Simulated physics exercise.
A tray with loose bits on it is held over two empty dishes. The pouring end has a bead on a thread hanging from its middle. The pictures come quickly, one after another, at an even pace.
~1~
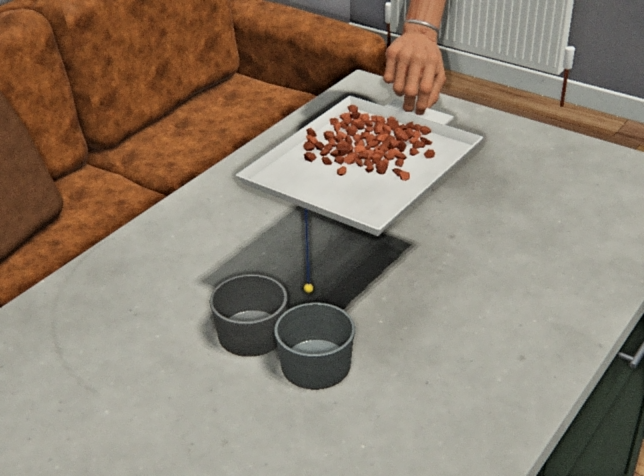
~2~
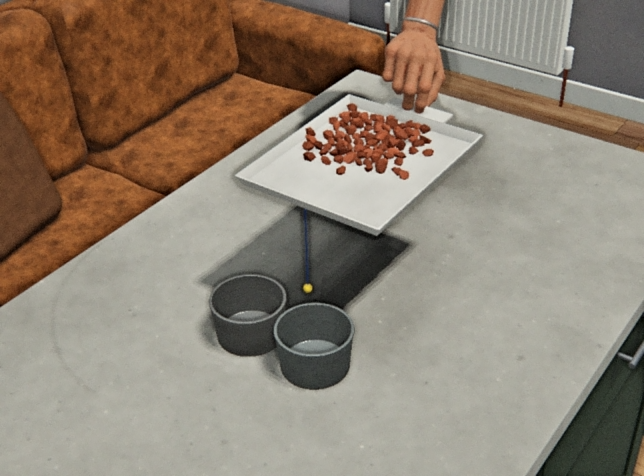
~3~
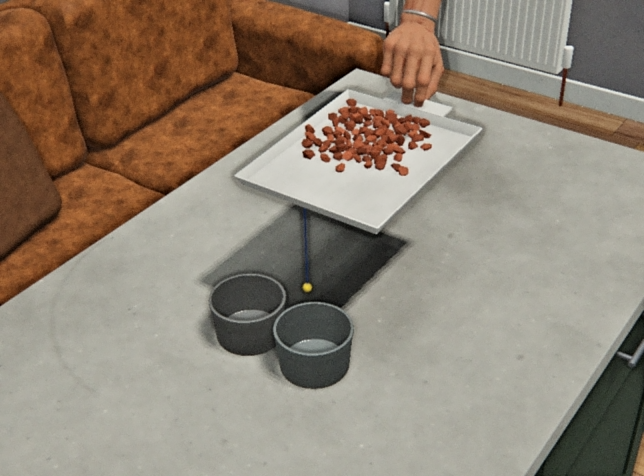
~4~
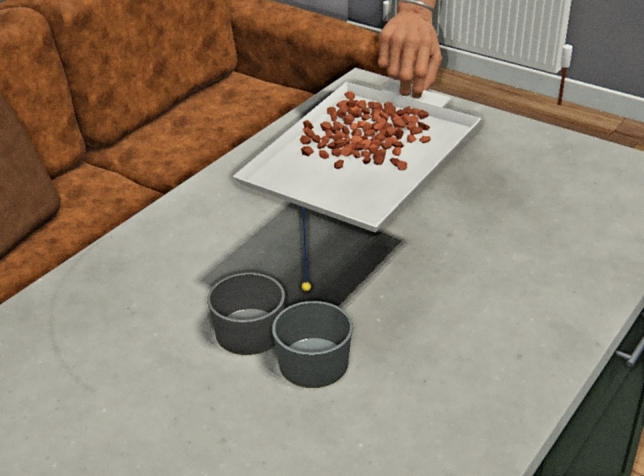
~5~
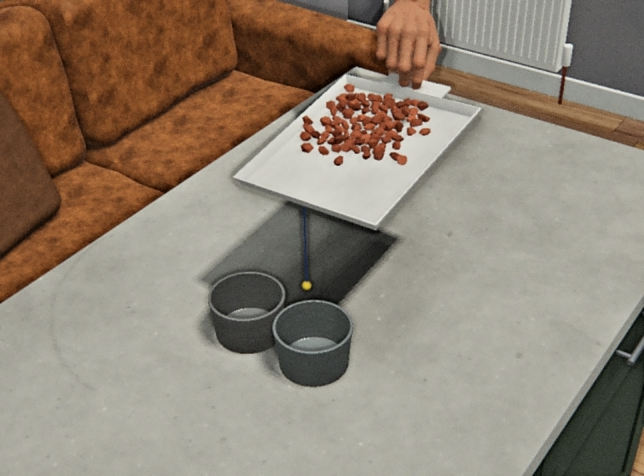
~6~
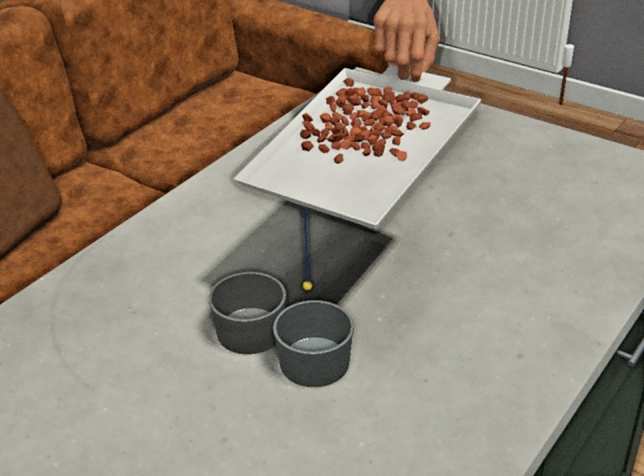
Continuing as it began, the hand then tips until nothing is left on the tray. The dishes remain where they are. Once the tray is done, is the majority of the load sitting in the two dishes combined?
The dishes secure over fifty percent.
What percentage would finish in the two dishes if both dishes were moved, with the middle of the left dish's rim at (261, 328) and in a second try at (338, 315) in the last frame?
Close to 10 in a hundred, then close to 0 in a hundred.
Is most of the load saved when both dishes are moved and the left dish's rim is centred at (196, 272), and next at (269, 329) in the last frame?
Taking them in turn, it's beyond half and then short of half.
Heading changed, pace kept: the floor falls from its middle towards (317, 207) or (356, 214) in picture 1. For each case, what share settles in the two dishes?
Lab note: Case 1 near 80 %, case 2 near 30 %.
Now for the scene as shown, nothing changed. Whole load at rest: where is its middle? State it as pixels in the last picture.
Close to (241, 325), more or less.
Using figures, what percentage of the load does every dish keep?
Left dish around 60 percent; right dish around 0 percent.
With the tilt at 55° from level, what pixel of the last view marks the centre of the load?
Somewhere about (264, 187).
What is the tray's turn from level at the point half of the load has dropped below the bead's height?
That happens at around 70°.
Soon, tray tipped steeply; about two thirds on the tray; a small part in the left dish; a stray few outside both; about a quarter in the air.
A while on, tray tipped right over; a small part on the tray; a stray few in the right dish; about half in the left dish; about a quarter outside both; a small part in the air.
Towards the end, tray tipped past a quarter turn; a stray few in the right dish; about two thirds in the left dish; about a third outside both.
Finally, tray tipped past a quarter turn; a stray few in the right dish; about two thirds in the left dish; about a third outside both.
